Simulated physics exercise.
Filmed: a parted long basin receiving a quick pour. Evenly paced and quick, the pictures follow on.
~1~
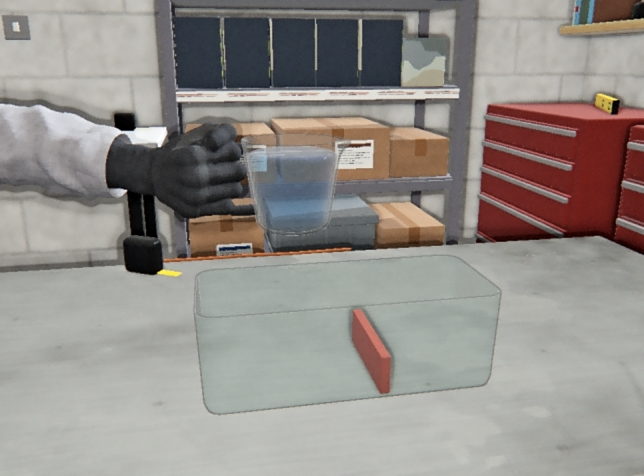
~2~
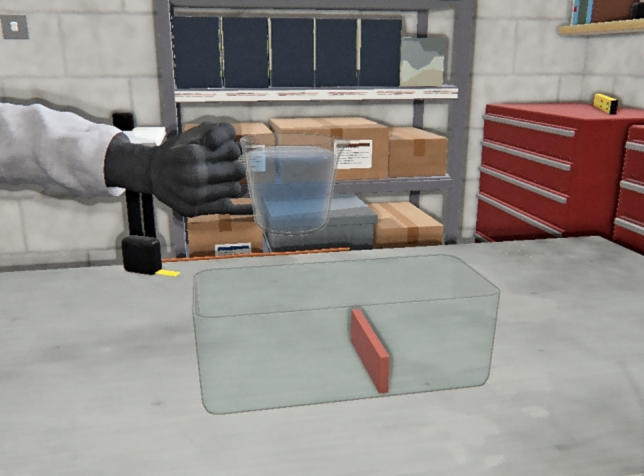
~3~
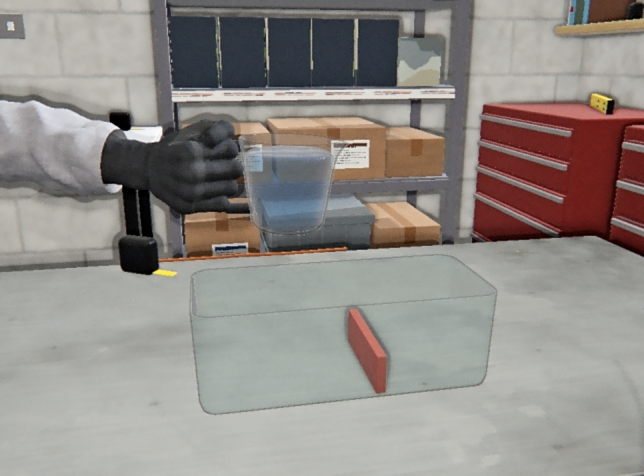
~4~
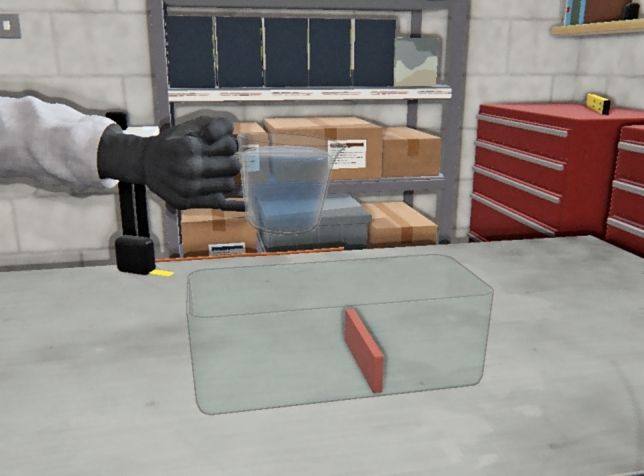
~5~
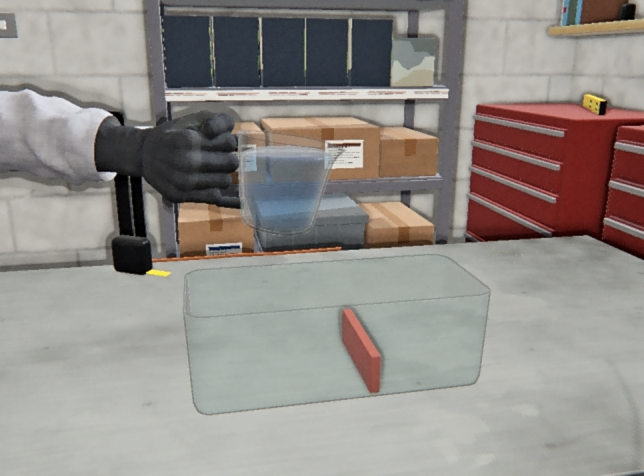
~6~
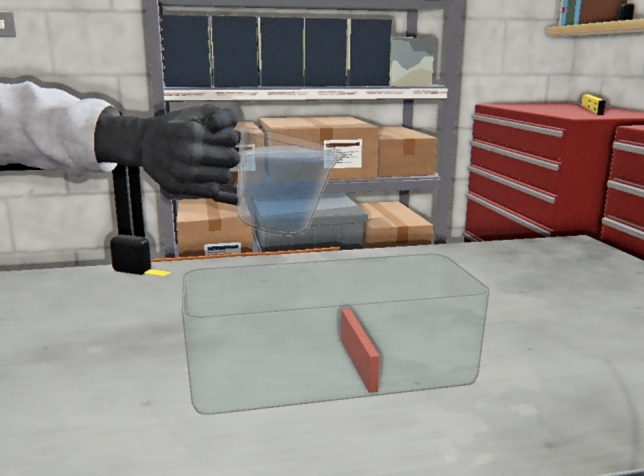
At first, a black-gloved hand holds a clear container of bluish liquid almost upright above a long clear basin with a red divider inside. The container then leans slightly to the right, slowly to begin with and a little more toward the end, while the basin stays empty.
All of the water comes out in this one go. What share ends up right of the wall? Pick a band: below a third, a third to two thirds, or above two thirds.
Above two thirds.
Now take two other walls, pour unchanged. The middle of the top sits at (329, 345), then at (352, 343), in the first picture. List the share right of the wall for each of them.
About 95 % for the first and about 90 % for the second.
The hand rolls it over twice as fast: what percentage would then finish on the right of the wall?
Roughly 55 per cent ends up there.
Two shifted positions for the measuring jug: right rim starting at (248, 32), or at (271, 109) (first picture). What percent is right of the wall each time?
5 % and 5 %.
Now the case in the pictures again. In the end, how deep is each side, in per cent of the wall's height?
I'd say close to 10 per cent on the left side and 50 on the right.
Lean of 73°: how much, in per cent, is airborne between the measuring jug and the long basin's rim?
I'd say some 20 per cent.
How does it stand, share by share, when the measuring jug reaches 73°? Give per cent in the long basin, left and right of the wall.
On the left near 0 in a hundred, on the right near 20 in a hundred.
A moment on, the measuring jug is tipped part way and 61 per cent is still to pour, 0 is left of the wall and 18 right of it.
Next, the measuring jug is tipped right over and 4 per cent is still to pour, 9 is left of the wall and 81 right of it.
Then the measuring jug is tipped right over and 0 per cent is still to pour, 17 is left of the wall and 82 right of it.
Later the measuring jug is tipped right over and 0 per cent is still to pour, 17 is left of the wall and 82 right of it.
Finally, 17 per cent lies left of the wall, 82 right of it and 1 outside.
